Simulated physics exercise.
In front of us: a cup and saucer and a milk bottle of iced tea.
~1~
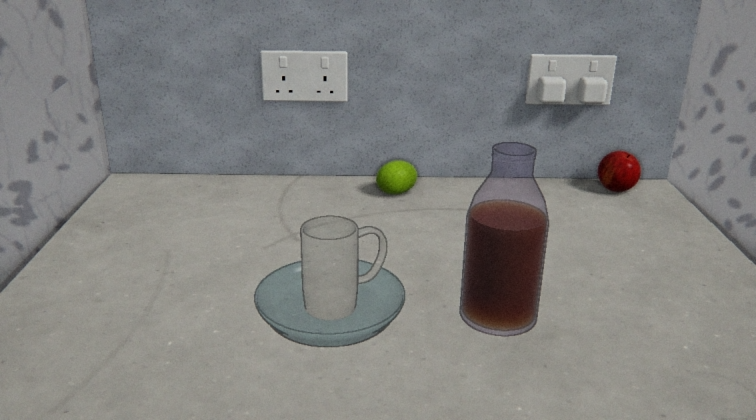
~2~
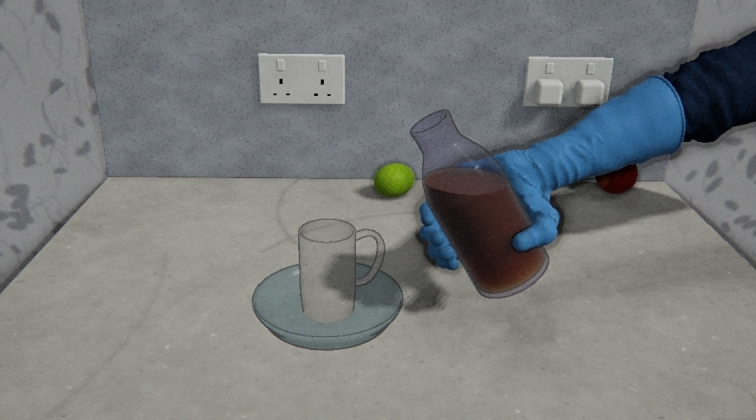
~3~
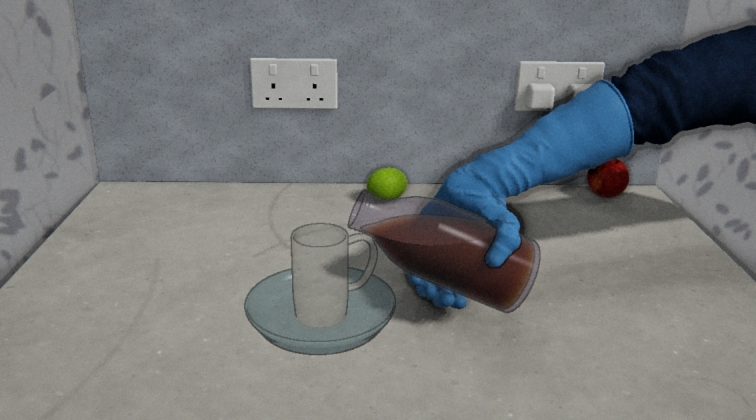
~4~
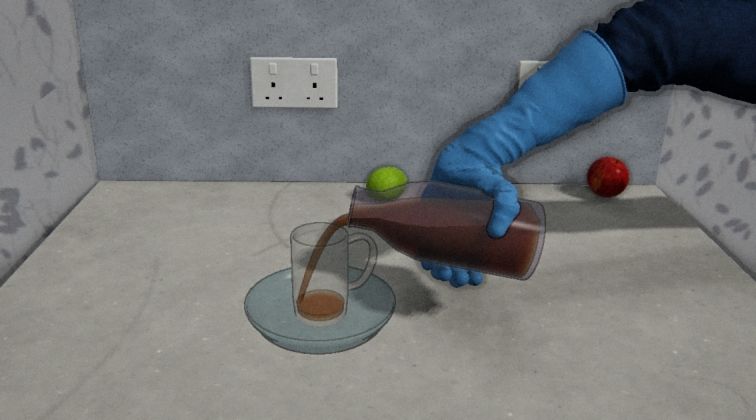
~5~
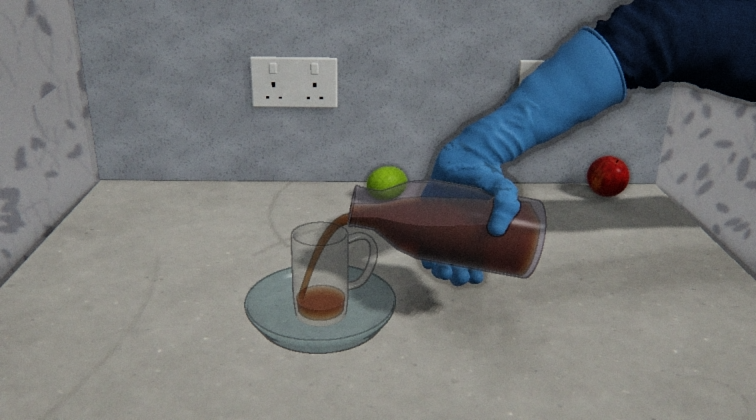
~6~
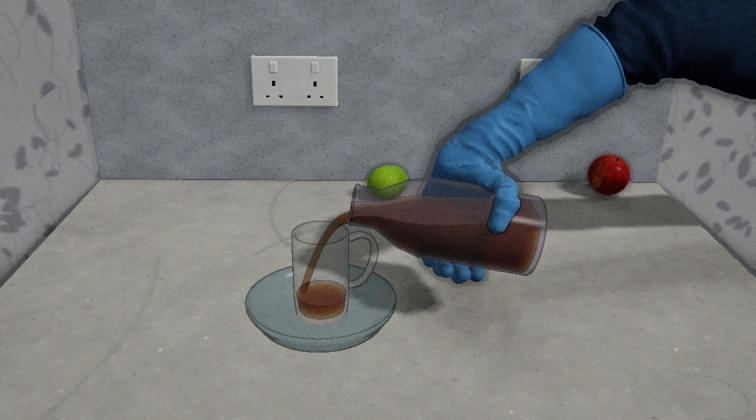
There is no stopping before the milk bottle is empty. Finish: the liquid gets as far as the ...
It gets as far as the table.
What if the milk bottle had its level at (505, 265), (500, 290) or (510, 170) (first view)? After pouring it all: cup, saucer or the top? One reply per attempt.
In turn: Saucer too, no farther than the cup, floods the top.
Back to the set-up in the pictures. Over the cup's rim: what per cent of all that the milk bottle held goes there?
Estimate: Near 65 per cent.
Next, the cup is full to the brim; the saucer is wet, with room to spare.
After that, the cup is full to the brim; the saucer is nearly full.
Finally, the cup is full to the brim; the saucer is full and running over.
